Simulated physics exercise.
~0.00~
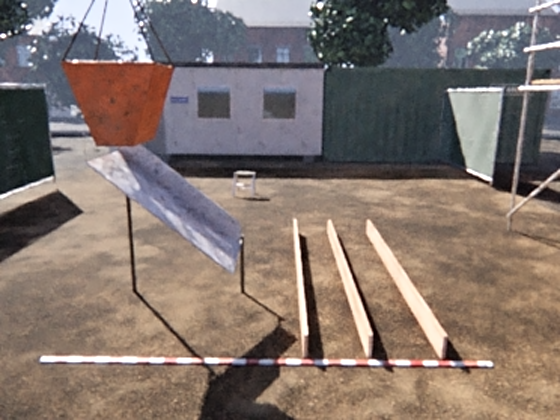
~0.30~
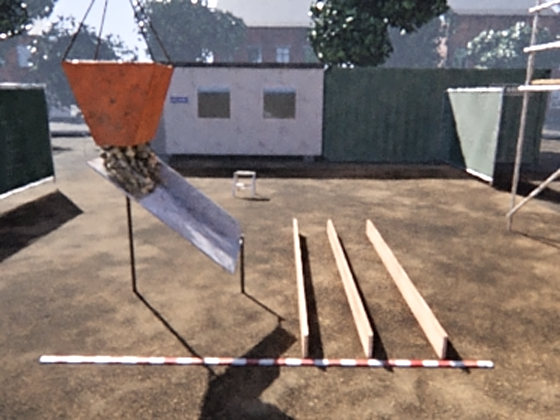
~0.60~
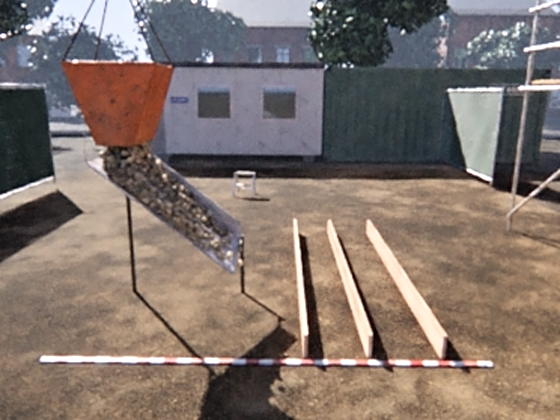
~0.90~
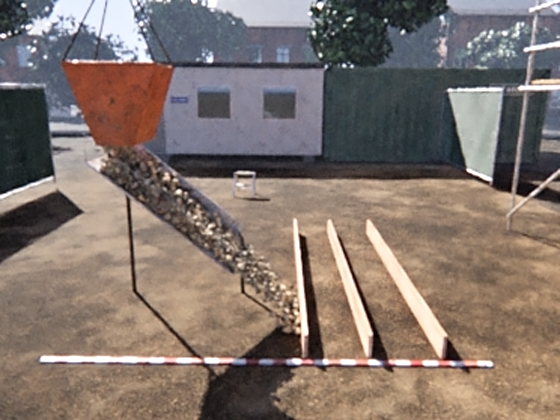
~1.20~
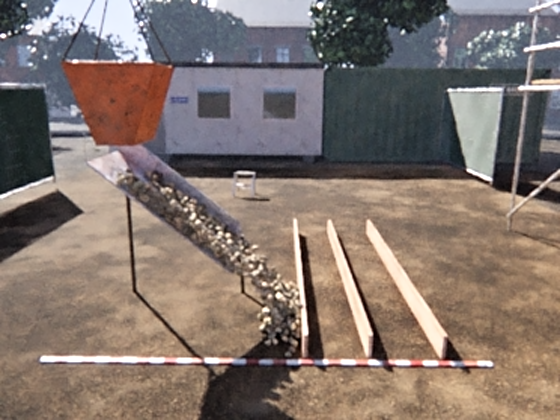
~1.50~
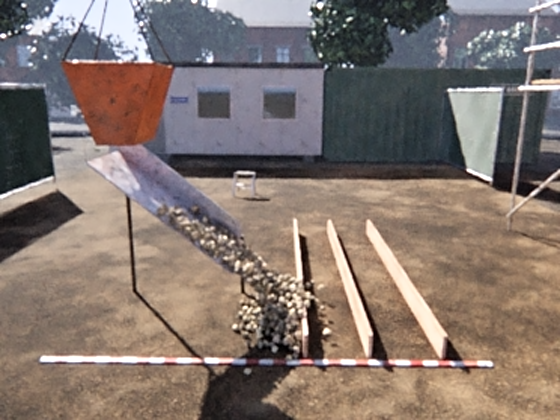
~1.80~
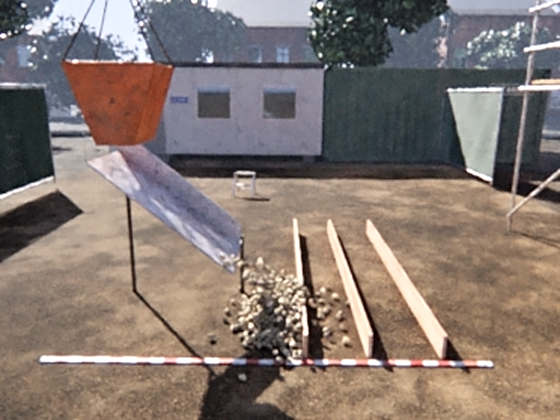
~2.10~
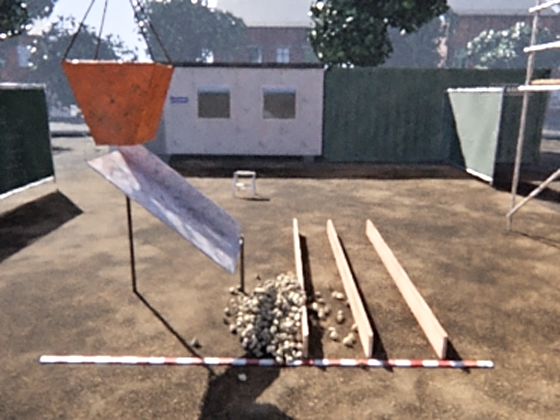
Orange hopper dropping stones down a fixed sloping chute, the load piling against the leftmost board, with a few landing just beyond.
